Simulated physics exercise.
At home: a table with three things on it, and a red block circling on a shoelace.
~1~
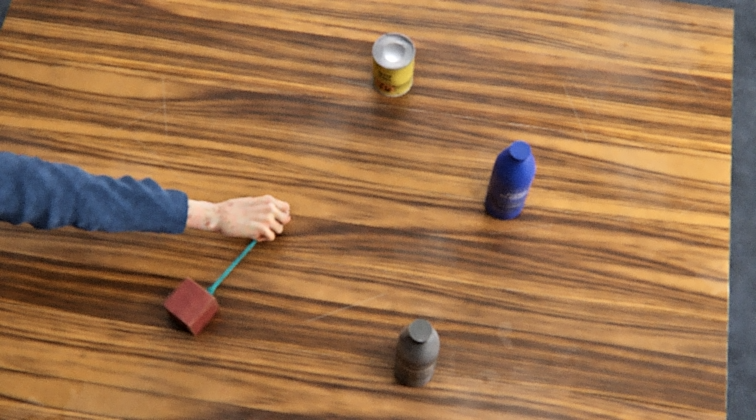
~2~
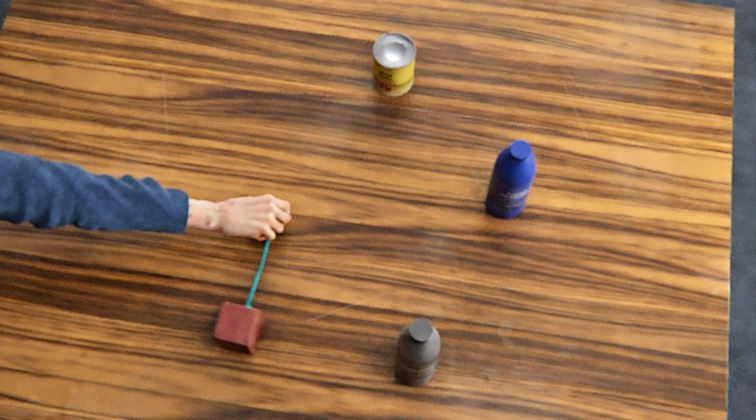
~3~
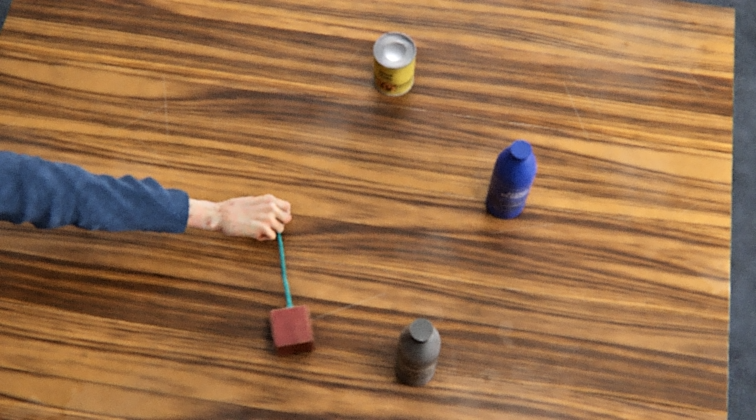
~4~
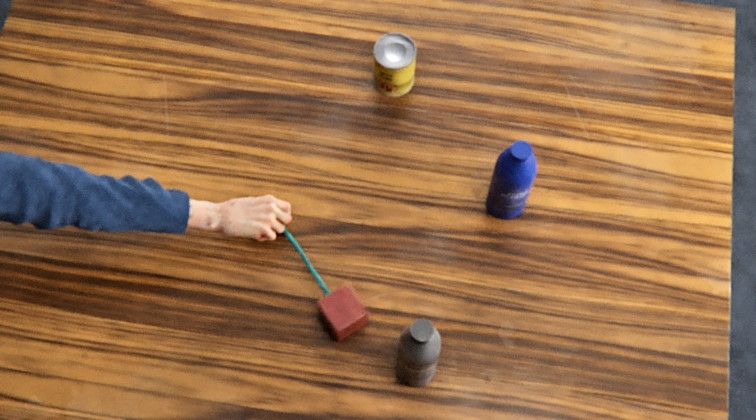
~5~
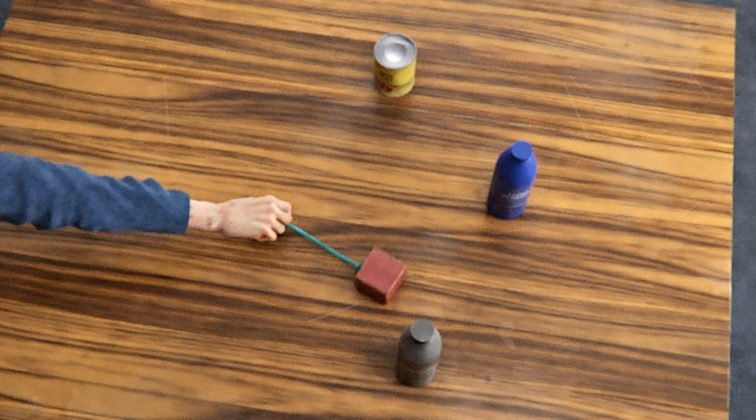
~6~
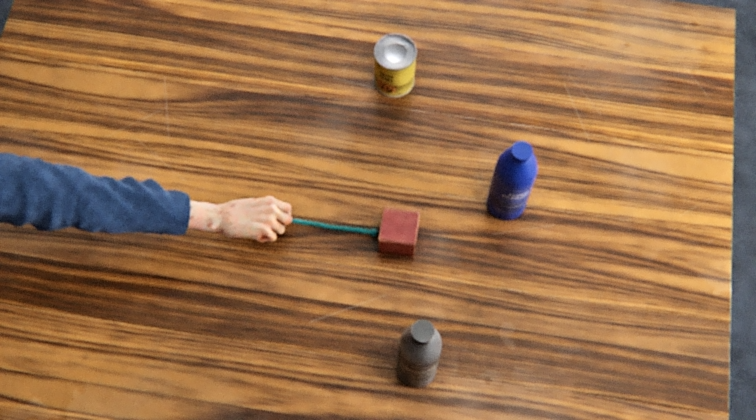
The clip opens with a hand in a blue sleeve holding a green cord tied to a red block at the lower left of a wooden table, near a yellow tin, a blue bottle and a grey bottle. The block swings anticlockwise below the hand, passes the grey bottle, and curves up to the hand's right.
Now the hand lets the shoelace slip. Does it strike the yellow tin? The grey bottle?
Outcome: The yellow tin takes the knock and the grey bottle stays untouched.
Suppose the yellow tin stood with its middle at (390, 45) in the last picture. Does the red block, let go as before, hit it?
In that case it takes a knock.
Then, 0.08 s past the final frame, block near (398, 144).
Then, 0.20 s past the final frame, block near (399, 99); yellow tin pushed aside.
When it is over, block near (399, 106); yellow tin pushed aside. The yellow tin is struck and the grey bottle remains clear.
